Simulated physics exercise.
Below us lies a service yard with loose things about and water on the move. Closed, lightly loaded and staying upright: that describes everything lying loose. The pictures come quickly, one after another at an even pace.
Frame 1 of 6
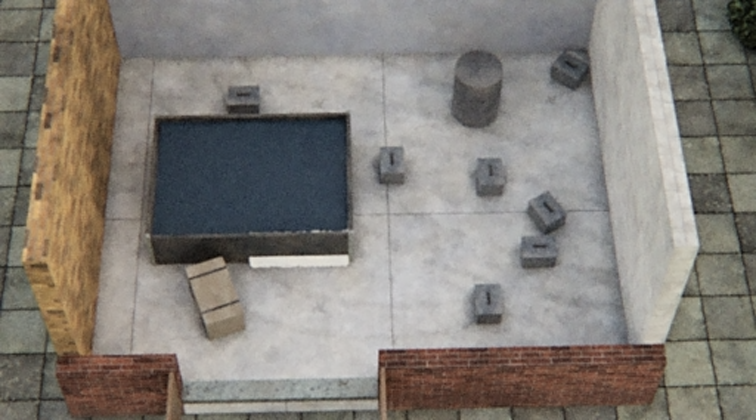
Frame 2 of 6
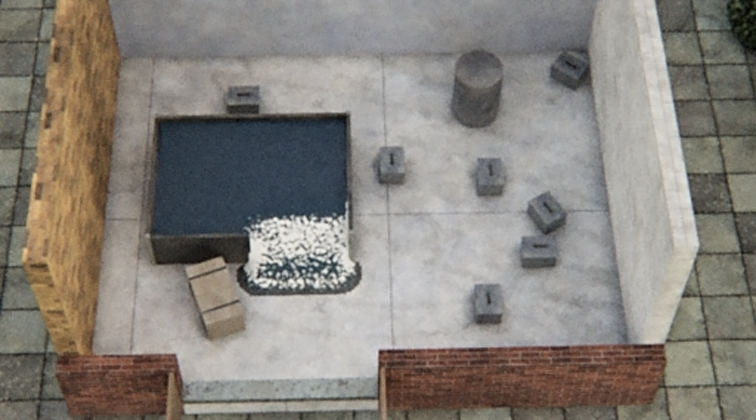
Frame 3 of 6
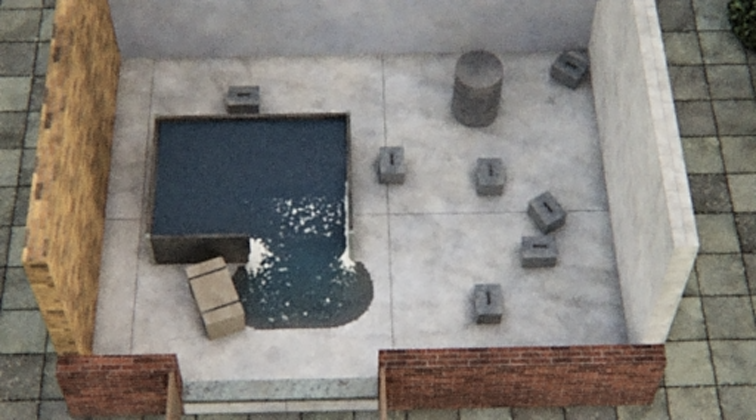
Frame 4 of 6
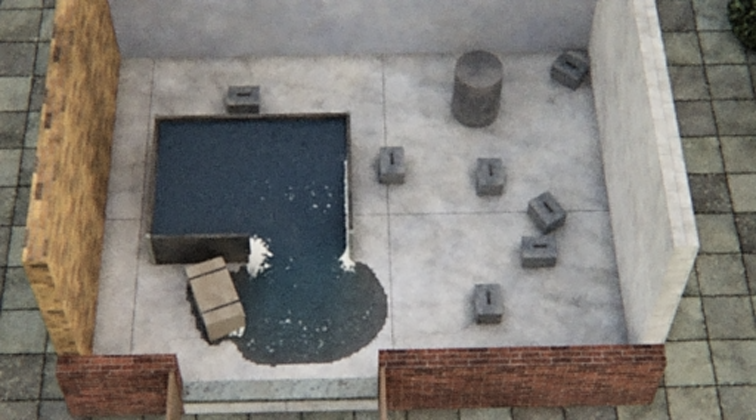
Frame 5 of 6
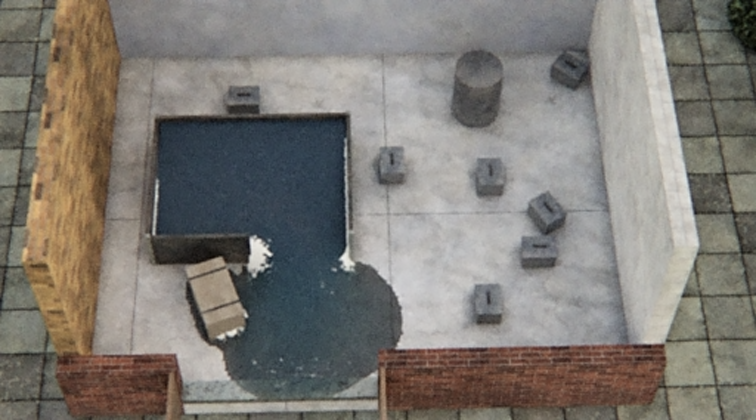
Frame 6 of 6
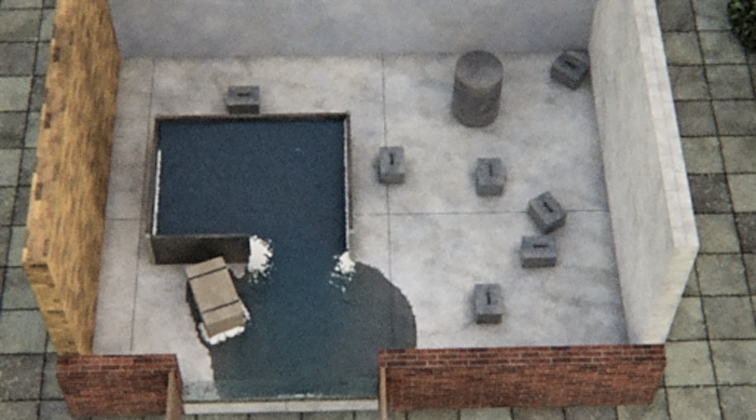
Dark water pours from a gap in a raised tank and spreads across the yard floor.
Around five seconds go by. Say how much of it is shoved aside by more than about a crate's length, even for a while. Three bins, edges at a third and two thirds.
Bin: Under a third.
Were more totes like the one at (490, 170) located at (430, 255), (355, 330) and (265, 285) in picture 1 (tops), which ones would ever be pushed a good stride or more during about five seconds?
In turn: Not that far, yes, swept aside.
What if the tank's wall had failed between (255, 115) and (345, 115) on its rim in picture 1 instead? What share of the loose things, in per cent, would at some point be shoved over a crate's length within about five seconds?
That works out to some 40 %.
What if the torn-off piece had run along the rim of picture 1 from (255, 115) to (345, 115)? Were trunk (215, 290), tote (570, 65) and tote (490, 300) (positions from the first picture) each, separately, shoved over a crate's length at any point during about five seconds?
One after another: Never gets that far, then goes the distance, then never gets that far.
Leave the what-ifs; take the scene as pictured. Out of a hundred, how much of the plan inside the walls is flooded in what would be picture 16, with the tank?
Estimate: About 35 %.
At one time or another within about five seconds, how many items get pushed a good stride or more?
Exactly 0.
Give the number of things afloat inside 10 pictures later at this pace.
Total: 0.
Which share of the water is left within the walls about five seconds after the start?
I'd estimate some 52 percent of the water stays.
A moment on, 0 of 8 are well off their spots; 0 afloat.
Next, 0 of 8 are well off their spots; 0 afloat.
Later, 0 of 8 are well off their spots; 0 afloat.
In the end, 0 of 8 are well off their spots, and 0 have been at some point; 0 afloat.
